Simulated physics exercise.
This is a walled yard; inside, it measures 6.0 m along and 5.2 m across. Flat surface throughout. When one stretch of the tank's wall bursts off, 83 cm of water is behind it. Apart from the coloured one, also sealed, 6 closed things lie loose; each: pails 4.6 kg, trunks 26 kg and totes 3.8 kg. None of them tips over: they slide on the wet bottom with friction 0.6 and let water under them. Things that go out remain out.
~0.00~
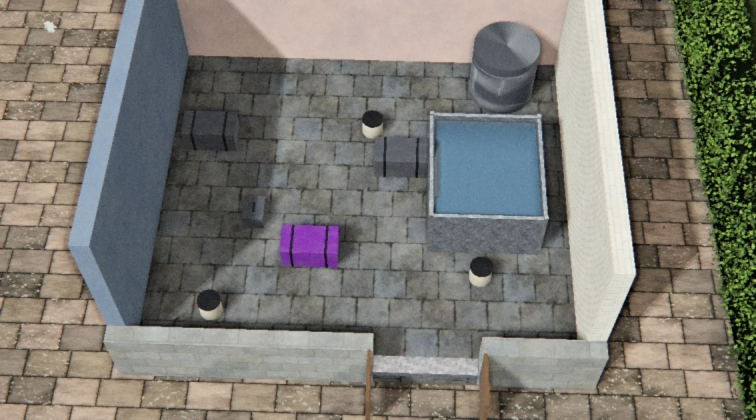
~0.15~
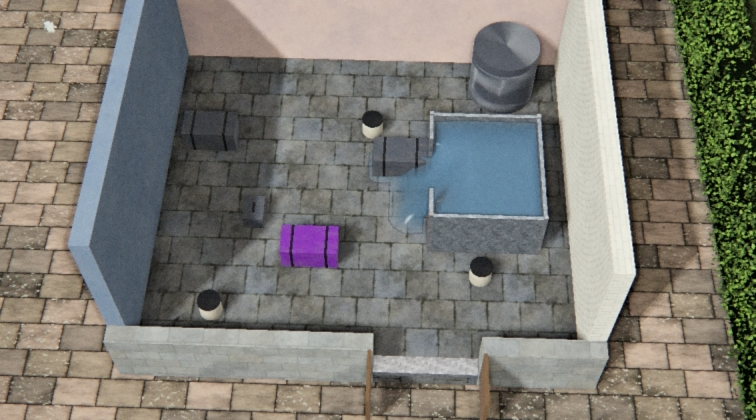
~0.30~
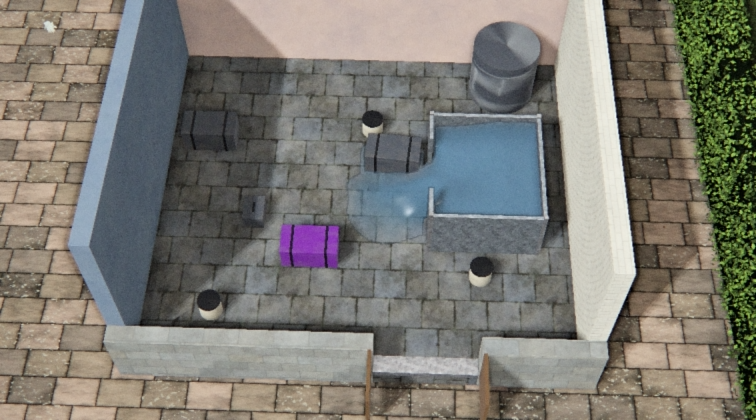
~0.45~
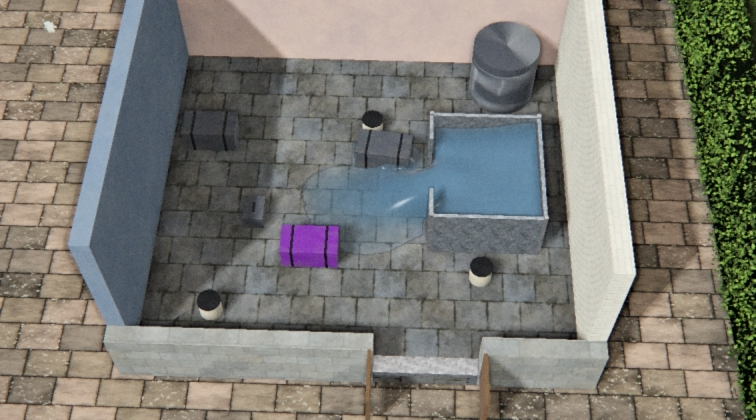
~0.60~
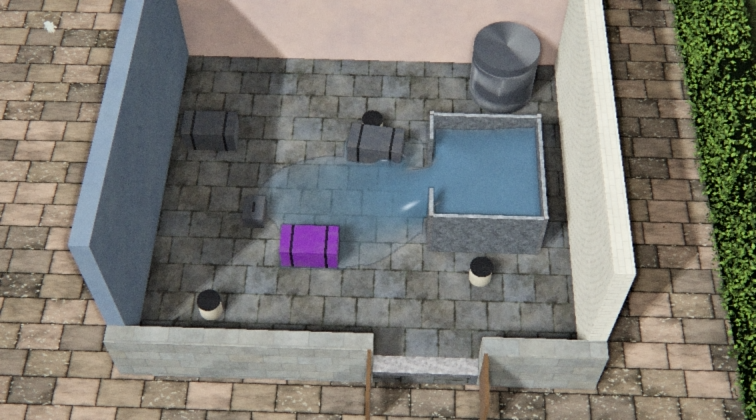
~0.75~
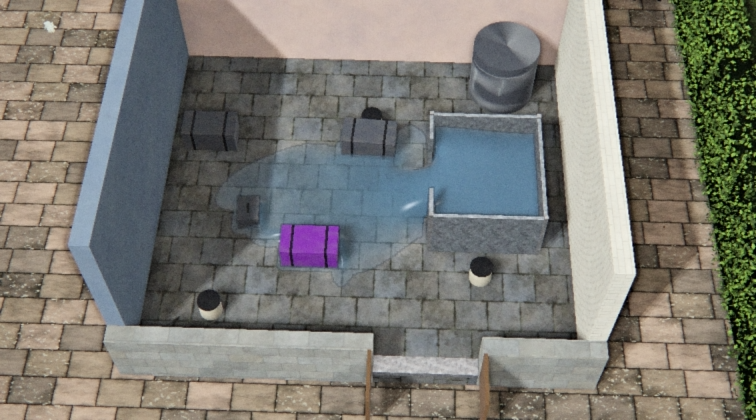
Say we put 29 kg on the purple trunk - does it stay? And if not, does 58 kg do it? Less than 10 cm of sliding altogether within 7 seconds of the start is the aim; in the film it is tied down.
The heavier one is not sufficient either.
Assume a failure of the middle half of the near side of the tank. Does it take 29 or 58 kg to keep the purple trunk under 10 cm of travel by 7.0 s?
That way round, the lesser mass holds.
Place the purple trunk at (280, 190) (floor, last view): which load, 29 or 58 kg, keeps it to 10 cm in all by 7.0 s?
Going by the scene, both weights fall short.
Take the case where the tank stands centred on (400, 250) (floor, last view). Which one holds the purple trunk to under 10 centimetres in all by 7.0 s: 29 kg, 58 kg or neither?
So then both weights fall short.
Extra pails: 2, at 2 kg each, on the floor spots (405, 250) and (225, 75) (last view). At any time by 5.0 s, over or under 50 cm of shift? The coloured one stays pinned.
Below the mark, beyond the mark.
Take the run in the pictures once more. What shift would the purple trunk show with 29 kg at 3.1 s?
I'd put it at about 140 cm.
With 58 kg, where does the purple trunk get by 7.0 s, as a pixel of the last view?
Around (285, 268).
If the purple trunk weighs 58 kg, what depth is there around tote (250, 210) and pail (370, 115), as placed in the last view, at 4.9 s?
First about 10 cm, second about 4 cm.
After 1.4 s the purple trunk would be 73 cm from its start with 29 kg and 26 cm from its start with 58 kg; 9 cm of water round it then.
After 3.1 s the purple trunk would be 145 cm from its start with 29 kg and 56 cm from its start with 58 kg; 6 cm of water round it then.
After 4.9 s the purple trunk would be 89 cm from its start with 29 kg and 56 cm from its start with 58 kg; 9 cm of water round it then.
After 7.0 s the purple trunk would be 100 cm from its start with 29 kg and 56 cm from its start with 58 kg; 7 cm of water round it then.
